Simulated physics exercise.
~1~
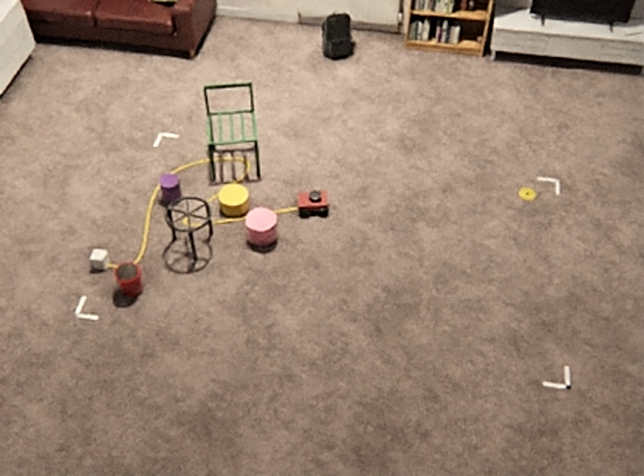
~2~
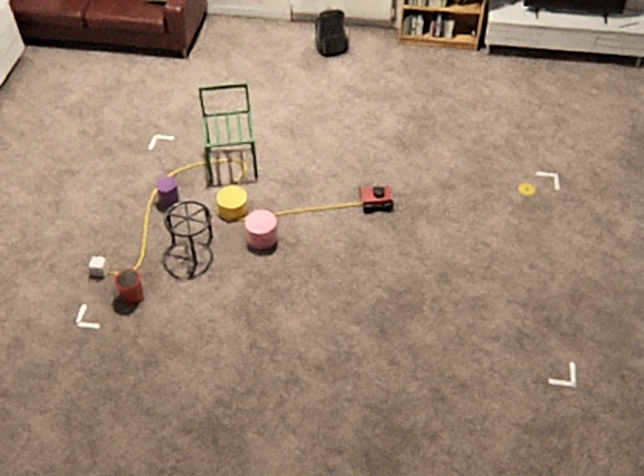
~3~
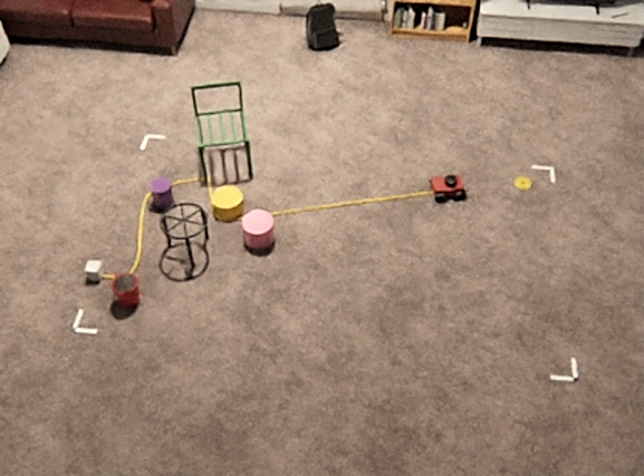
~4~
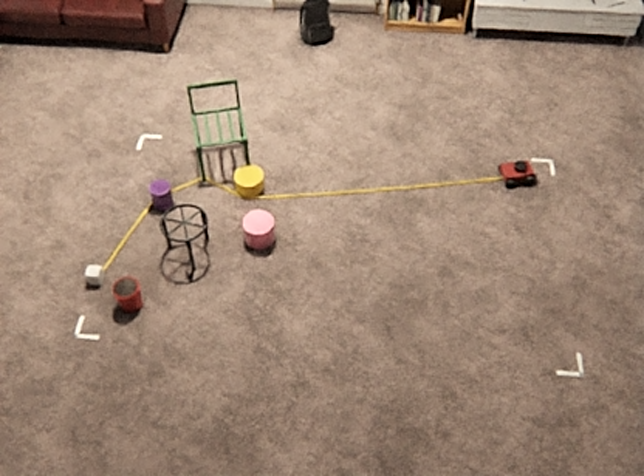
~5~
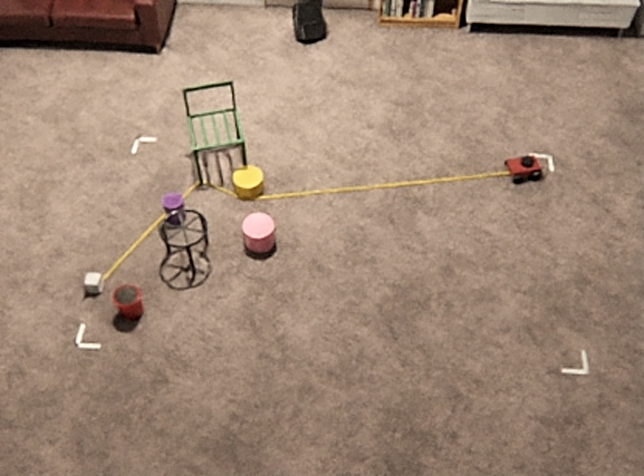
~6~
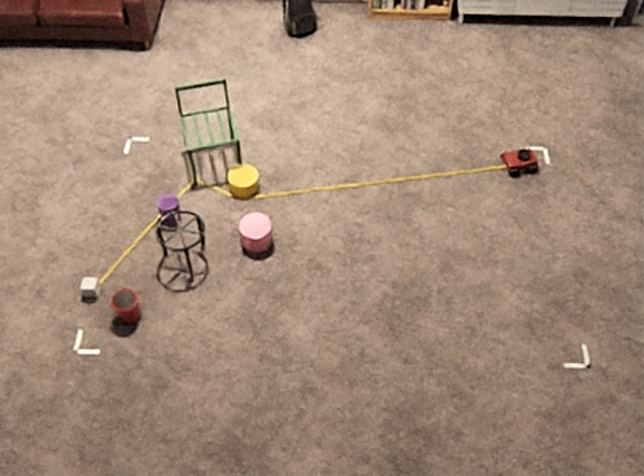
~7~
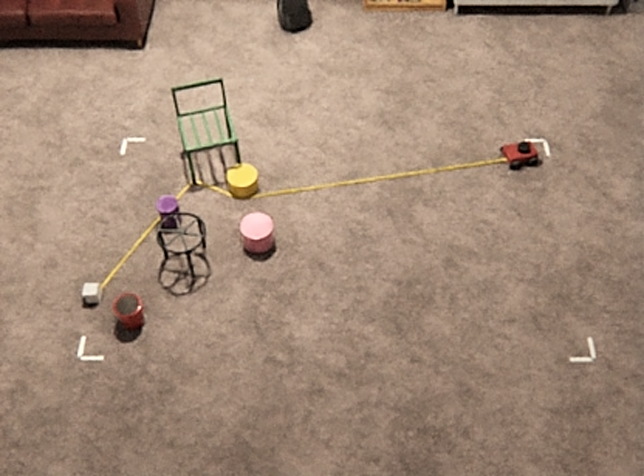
A small red cart rolled right across the carpet, pulling a yellow cord that had wound among buckets, a stool and a green chair, until it stretched nearly straight, shifting the yellow bucket and then the purple bin slightly before the cart stopped near a corner mark.
